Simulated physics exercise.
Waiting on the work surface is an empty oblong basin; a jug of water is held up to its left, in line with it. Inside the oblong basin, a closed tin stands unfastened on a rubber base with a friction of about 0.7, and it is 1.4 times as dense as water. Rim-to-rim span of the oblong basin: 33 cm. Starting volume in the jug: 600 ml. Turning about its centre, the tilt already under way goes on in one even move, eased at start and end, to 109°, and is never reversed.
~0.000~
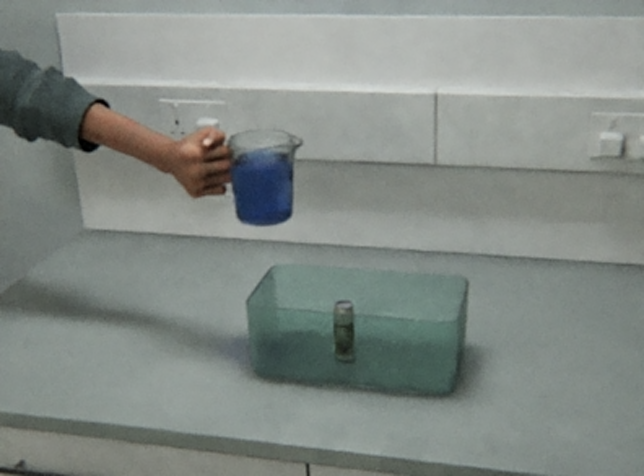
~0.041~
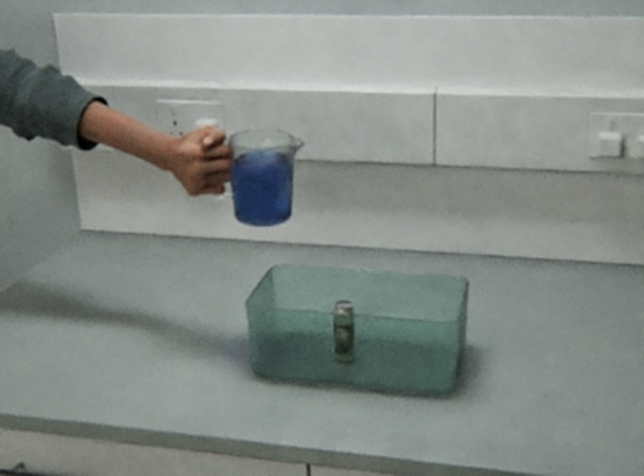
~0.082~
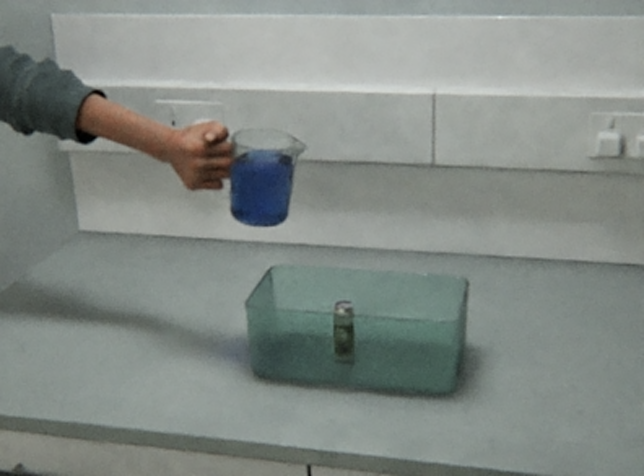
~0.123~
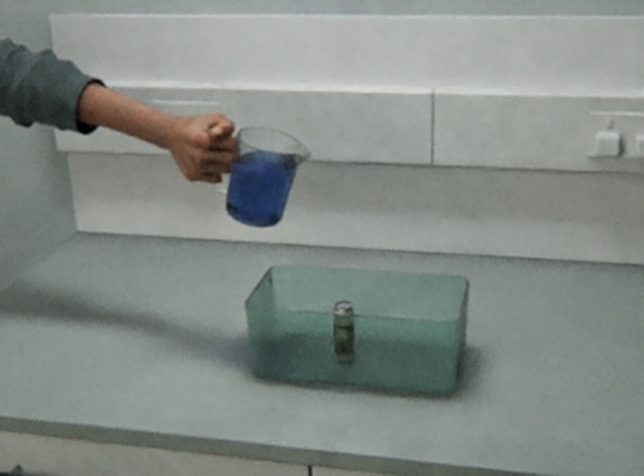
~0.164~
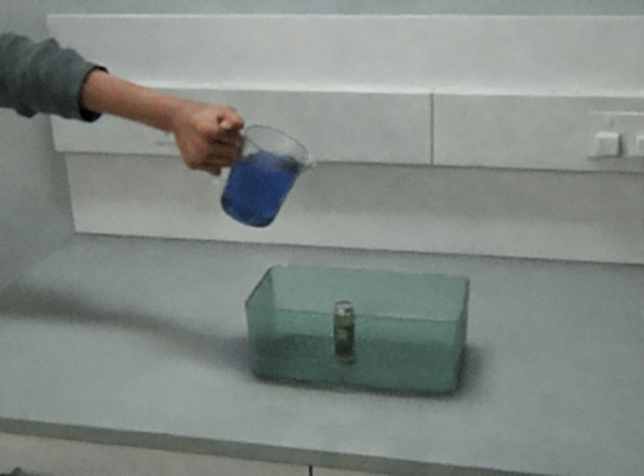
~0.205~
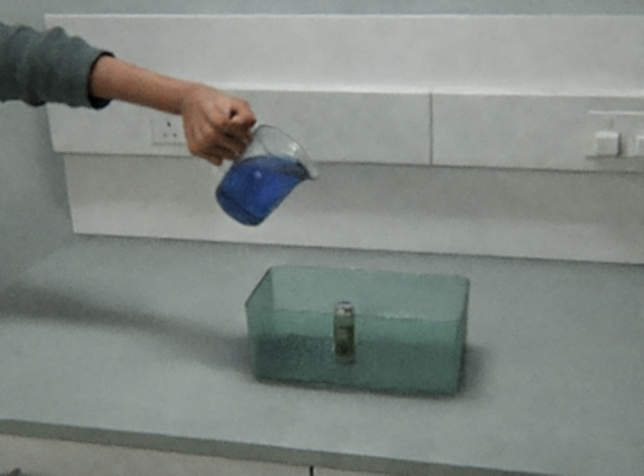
At a grey worktop against a pale wall with sockets, the view looks slightly down from the front and stays practically still. A hand in a dark grey-green sleeve reaches in from the left, holding a clear jug of blue water above and left of a translucent green oblong basin with a small tin inside. The hand tilts the jug rightward, slowly then faster, its spout dipping while the water stays level.
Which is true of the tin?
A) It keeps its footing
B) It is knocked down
(A) It keeps its footing.
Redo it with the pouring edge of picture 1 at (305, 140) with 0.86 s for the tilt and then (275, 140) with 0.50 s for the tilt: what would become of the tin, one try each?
First it stays on its base; then it tips over.
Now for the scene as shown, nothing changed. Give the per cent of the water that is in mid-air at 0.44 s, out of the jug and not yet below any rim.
It comes to about 36 percent.
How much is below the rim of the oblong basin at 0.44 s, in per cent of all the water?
I'd put it near 10 percent.
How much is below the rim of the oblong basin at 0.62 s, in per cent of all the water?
It works out near 64 per cent.
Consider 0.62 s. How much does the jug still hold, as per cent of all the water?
I reckon near 12 per cent still sits there.
Then, 0.44 s in, the tilt is 106° and 55 per cent is still to pour; the tin stands where it began.
Then, 0.62 s in, the tilt is 109° and 13 per cent is still to pour; the tin stands where it began.
Then, 0.80 s in, the tilt is 109° and 1 per cent is still to pour; the tin stands where it began.
Then, 1.00 s in, the tilt is 109° and 0 per cent is still to pour; the tin stands where it began.
Finally, the tin stands where it began.
